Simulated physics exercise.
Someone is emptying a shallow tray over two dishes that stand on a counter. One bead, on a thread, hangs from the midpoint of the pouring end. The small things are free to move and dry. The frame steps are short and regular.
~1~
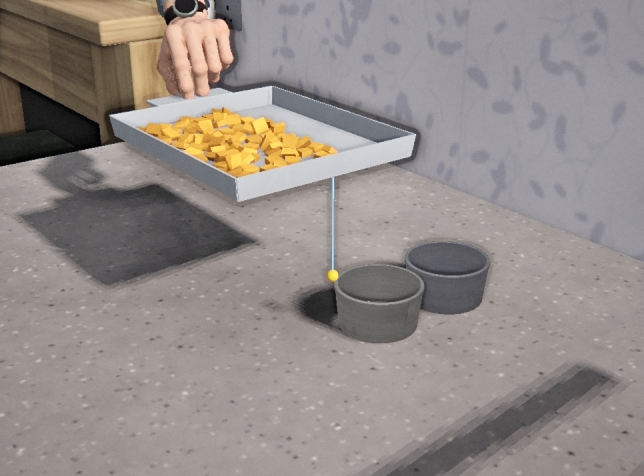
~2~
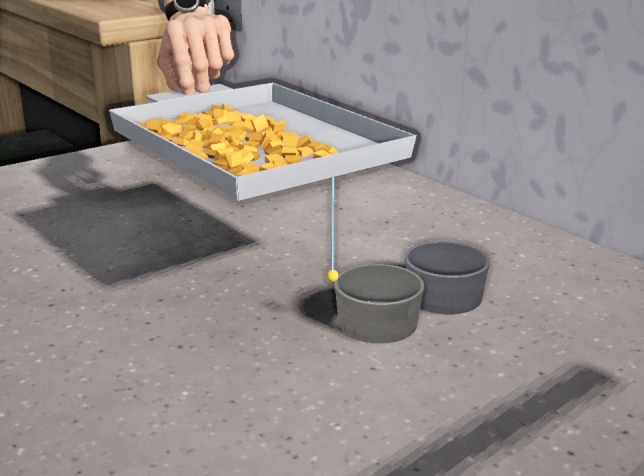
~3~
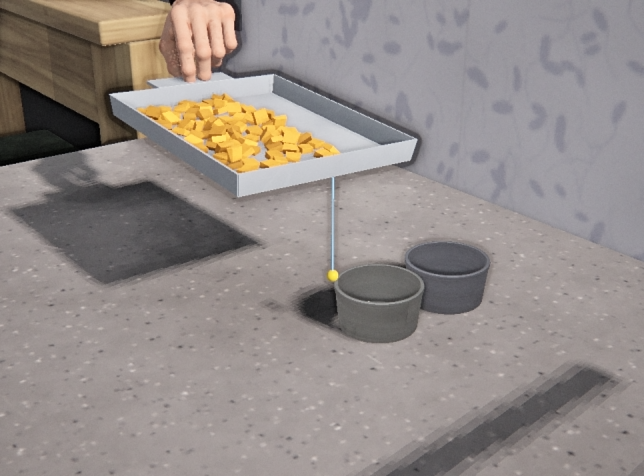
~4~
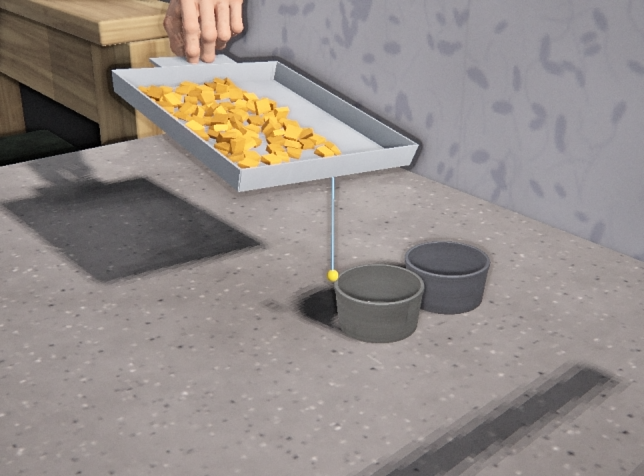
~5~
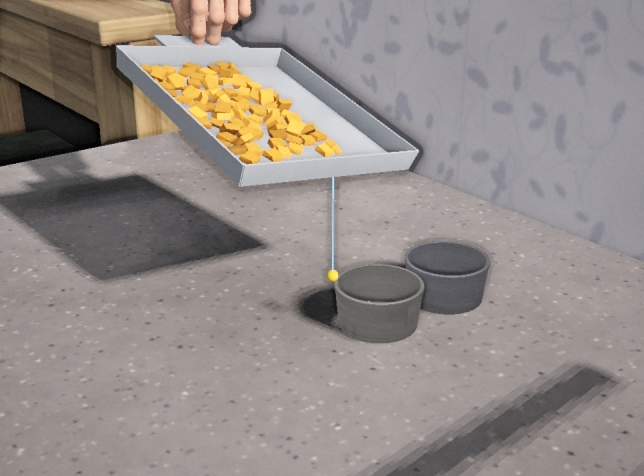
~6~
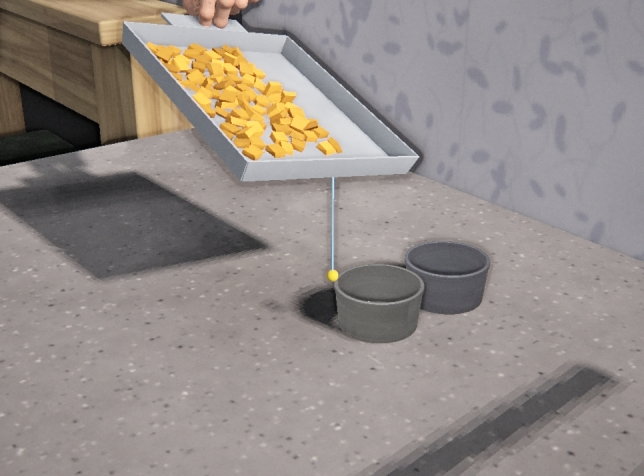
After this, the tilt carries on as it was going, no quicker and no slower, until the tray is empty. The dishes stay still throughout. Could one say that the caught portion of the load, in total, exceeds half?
Looks like most of the load ends up caught, you see.
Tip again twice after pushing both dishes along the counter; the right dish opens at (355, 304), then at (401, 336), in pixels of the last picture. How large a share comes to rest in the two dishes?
Respectively 10 percent and 0 percent.
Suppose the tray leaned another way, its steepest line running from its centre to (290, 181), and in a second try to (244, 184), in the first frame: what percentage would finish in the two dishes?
About 0 % and about 0 %.
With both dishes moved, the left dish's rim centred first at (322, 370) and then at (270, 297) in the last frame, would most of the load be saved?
Well, it comes to a lesser portion at first and a lesser portion after that.
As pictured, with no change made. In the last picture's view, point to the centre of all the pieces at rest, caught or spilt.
Roughly at (403, 303), give or take.
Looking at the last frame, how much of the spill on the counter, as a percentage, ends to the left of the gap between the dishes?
It comes out at roughly 70 percent.
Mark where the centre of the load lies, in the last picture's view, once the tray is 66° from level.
Look about (366, 138) in the last picture.
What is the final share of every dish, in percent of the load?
The left dish gets close to 40 per cent and the right dish close to 30 per cent.
Soon after the last picture, tray tipped steeply; nearly all on the tray; a stray few in the air.
A little later, tray tipped past a quarter turn; about a third on the tray; about a quarter in the left dish; about a quarter in the right dish; a small part outside both; a small part in the air.
Later still, tray tipped past a quarter turn; about half in the left dish; about a quarter in the right dish; about a quarter outside both; a stray few in the air.
At rest, tray tipped past a quarter turn; about half in the left dish; about a quarter in the right dish; about a quarter outside both; a stray few in the air.
